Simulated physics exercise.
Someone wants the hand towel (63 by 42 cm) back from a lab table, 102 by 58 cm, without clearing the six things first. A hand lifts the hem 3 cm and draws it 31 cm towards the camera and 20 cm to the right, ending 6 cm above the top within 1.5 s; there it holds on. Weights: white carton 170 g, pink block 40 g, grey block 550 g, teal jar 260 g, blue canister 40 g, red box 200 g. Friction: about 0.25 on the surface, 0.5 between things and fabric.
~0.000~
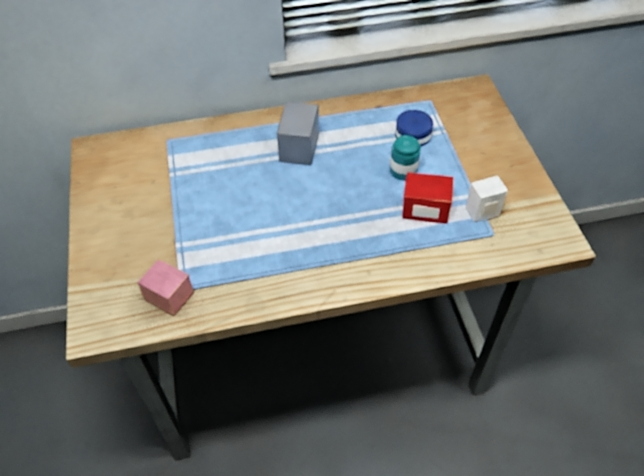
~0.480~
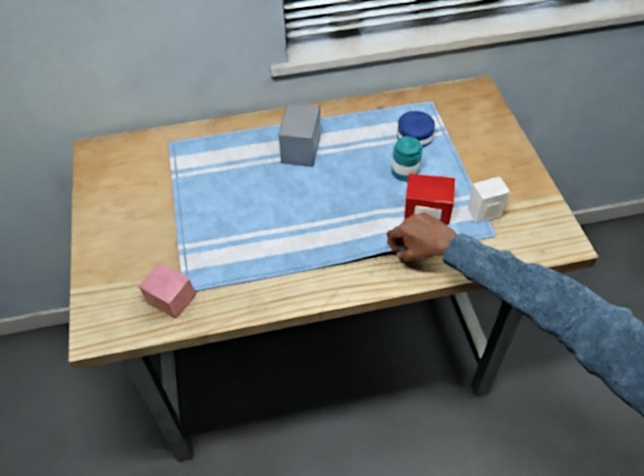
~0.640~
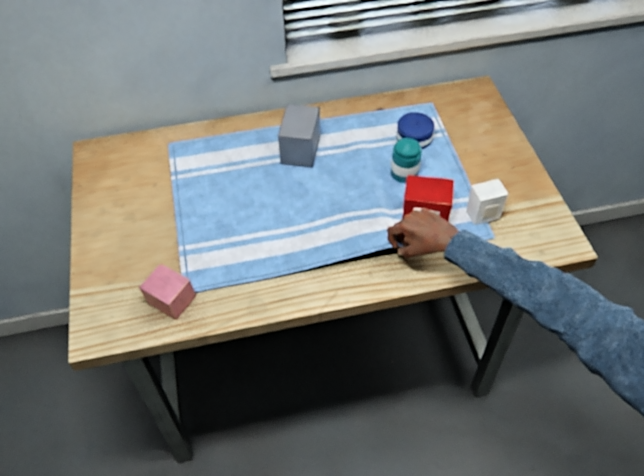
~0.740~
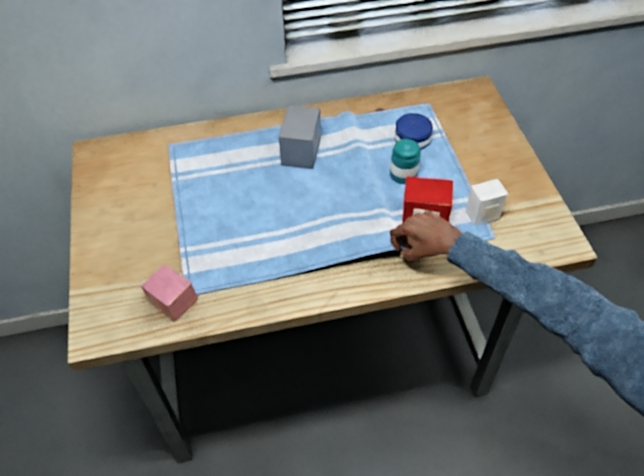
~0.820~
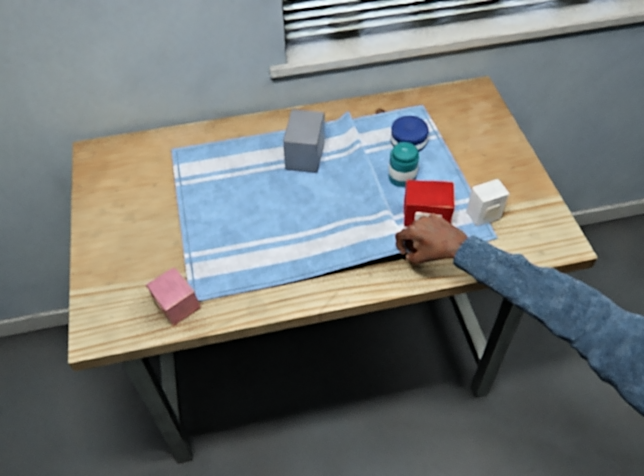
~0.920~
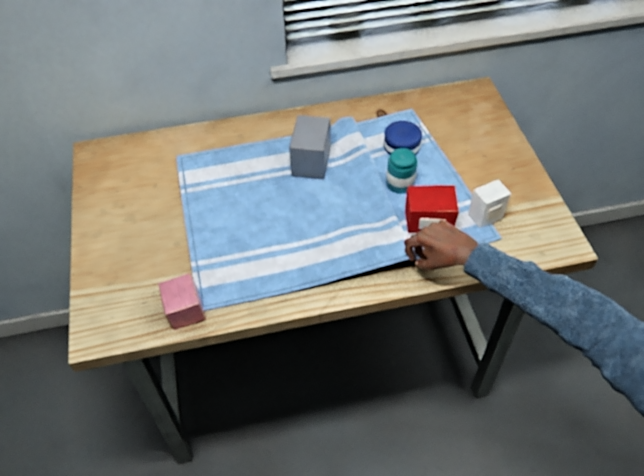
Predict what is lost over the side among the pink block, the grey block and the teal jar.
In order: The pink block goes over the edge; the grey block stays on; the teal jar goes over the edge.
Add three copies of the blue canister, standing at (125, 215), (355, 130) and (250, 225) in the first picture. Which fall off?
In that order: Stays up, stays on, goes over.
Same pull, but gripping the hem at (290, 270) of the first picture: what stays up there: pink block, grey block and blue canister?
In that case: Pink block goes over, grey block stays up, blue canister stays up.
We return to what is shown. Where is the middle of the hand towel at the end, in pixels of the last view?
Near (446, 313).
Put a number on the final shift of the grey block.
About: Grey block 40 cm.
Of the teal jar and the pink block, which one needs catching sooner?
First goes the pink one.
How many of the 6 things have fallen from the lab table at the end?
That makes 4.
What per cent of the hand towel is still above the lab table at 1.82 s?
About 45 per cent.
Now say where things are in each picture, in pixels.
The first frame shows pink block (163, 278); grey block (298, 119); teal jar (407, 143); hand towel corners (167, 140) (431, 101) (494, 236).
The second frame shows hand towel corners (169, 142) (432, 102); grip (396, 250).
The third frame shows hand towel corners (169, 144) (432, 103); grip (397, 246).
The fourth frame shows pink block (167, 283); hand towel corners (169, 145) (429, 104); grip (400, 249).
The fifth frame shows teal jar (405, 150); pink block (171, 287); grey block (304, 126); hand towel corners (172, 150) (423, 106); grip (405, 252).
The sixth frame shows pink block (179, 293); grey block (310, 132); teal jar (403, 157); hand towel corners (177, 157) (412, 109) (501, 239); grip (414, 259).
After 1.2 s, 90 % of the hand towel is still over the top; grey block 14 cm off its start, pink block 11 cm off its start, teal jar 11 cm off its start.
After 1.5 s, 70 % of the hand towel is still over the top; grey block 25 cm off its start, pink block over the edge, teal jar 21 cm off its start.
After 1.8 s, 45 % of the hand towel is still over the top; grey block 35 cm off its start at (389, 232), teal jar 30 cm off its start at (479, 254), pink block over the edge.
After 2.1 s, 35 % of the hand towel is still over the top; teal jar over the edge, grey block 39 cm off its start, pink block over the edge.
After 3.7 s, 35 % of the hand towel is still over the top; teal jar over the edge, grey block 39 cm off its start at (404, 246), pink block over the edge, red box over the edge.
